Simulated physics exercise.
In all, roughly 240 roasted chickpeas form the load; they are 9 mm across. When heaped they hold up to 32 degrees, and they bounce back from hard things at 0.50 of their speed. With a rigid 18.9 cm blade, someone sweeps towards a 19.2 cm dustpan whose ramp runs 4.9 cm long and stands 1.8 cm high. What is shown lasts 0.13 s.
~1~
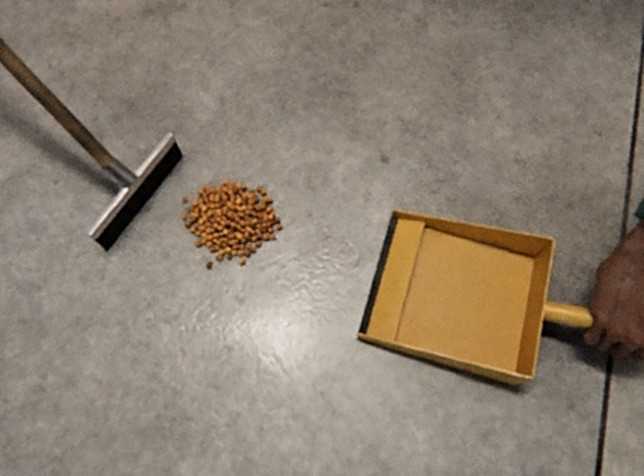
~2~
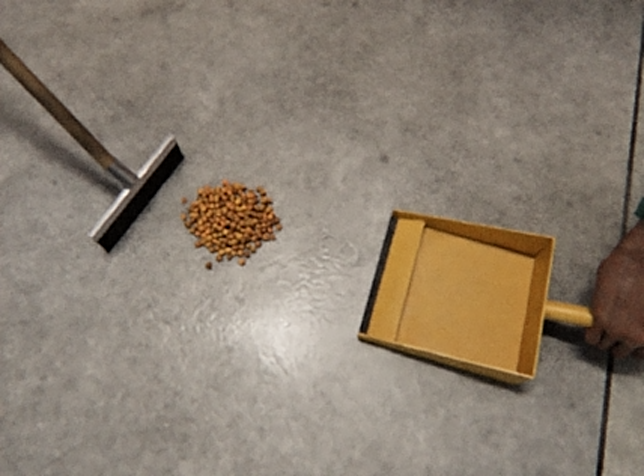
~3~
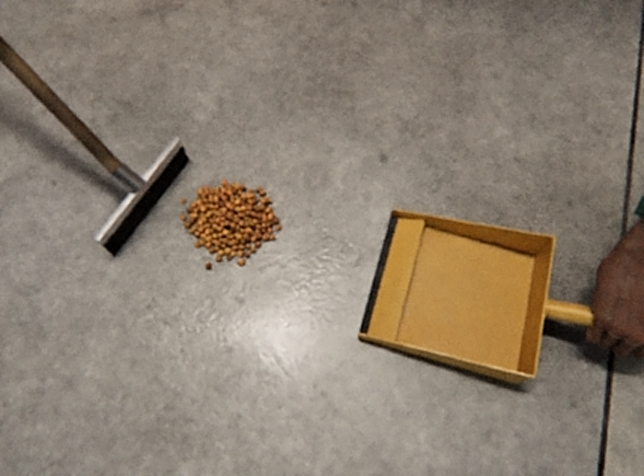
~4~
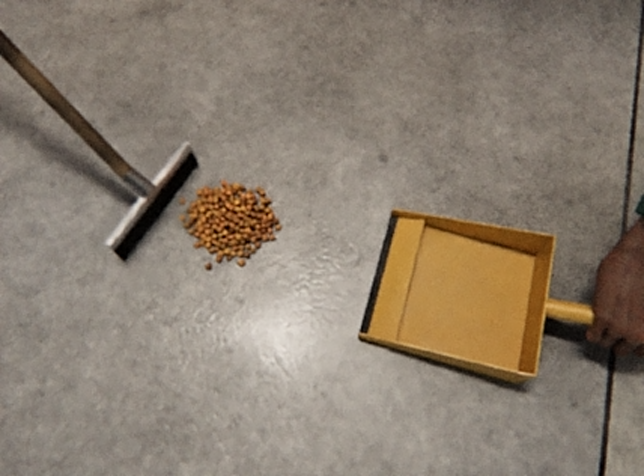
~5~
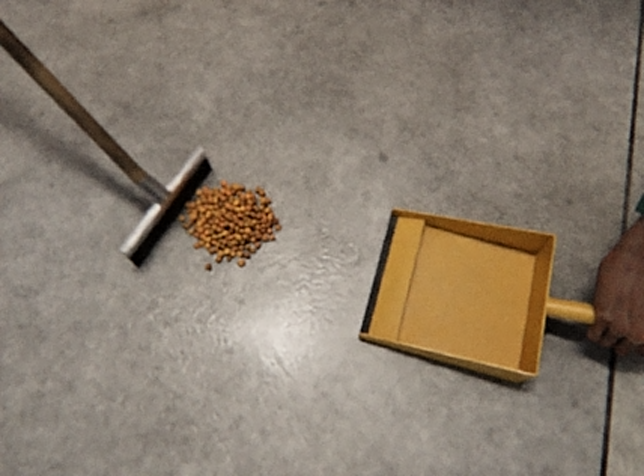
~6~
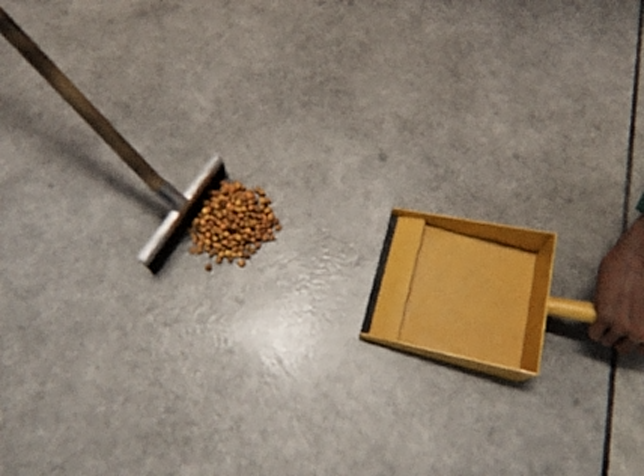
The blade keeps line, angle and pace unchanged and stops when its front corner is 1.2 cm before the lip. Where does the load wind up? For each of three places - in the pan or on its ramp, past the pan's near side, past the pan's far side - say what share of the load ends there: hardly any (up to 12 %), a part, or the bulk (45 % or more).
In the pan or on its ramp: The bulk; past the pan's near side: A part; past the pan's far side: Hardly any.
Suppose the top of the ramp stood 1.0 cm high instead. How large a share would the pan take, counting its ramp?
I'd expect close to 60 per cent.
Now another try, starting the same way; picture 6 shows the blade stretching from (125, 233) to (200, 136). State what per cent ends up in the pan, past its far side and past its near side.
Pan 0, far 20, near 0.
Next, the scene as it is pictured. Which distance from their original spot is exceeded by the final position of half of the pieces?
It works out to some 26 cm.
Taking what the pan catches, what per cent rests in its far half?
About 40 %.
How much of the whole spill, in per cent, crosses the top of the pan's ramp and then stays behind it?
Roughly 15 percent.
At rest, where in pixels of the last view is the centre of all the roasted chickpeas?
After settling, the middle sits near (385, 293).
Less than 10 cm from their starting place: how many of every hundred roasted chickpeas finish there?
Roughly 0 in a hundred.
Then, 0.13 s after the last picture, middle of the blade 15 cm from the lip; 0 % over the lip, far side 5 %, near side 5 %.
Then, 0.21 s after the last picture, middle of the blade 6 cm from the lip; 0 % over the lip, far side 5 %, near side 10 %.
Then, 0.43 s after the last picture, middle of the blade 3 cm from the lip; 55 % over the lip, far side 5 %, near side 15 %.
In the end, pan 55 %, near side 15 %, far side 5 %, in front of the lip or behind the blade 25 %.
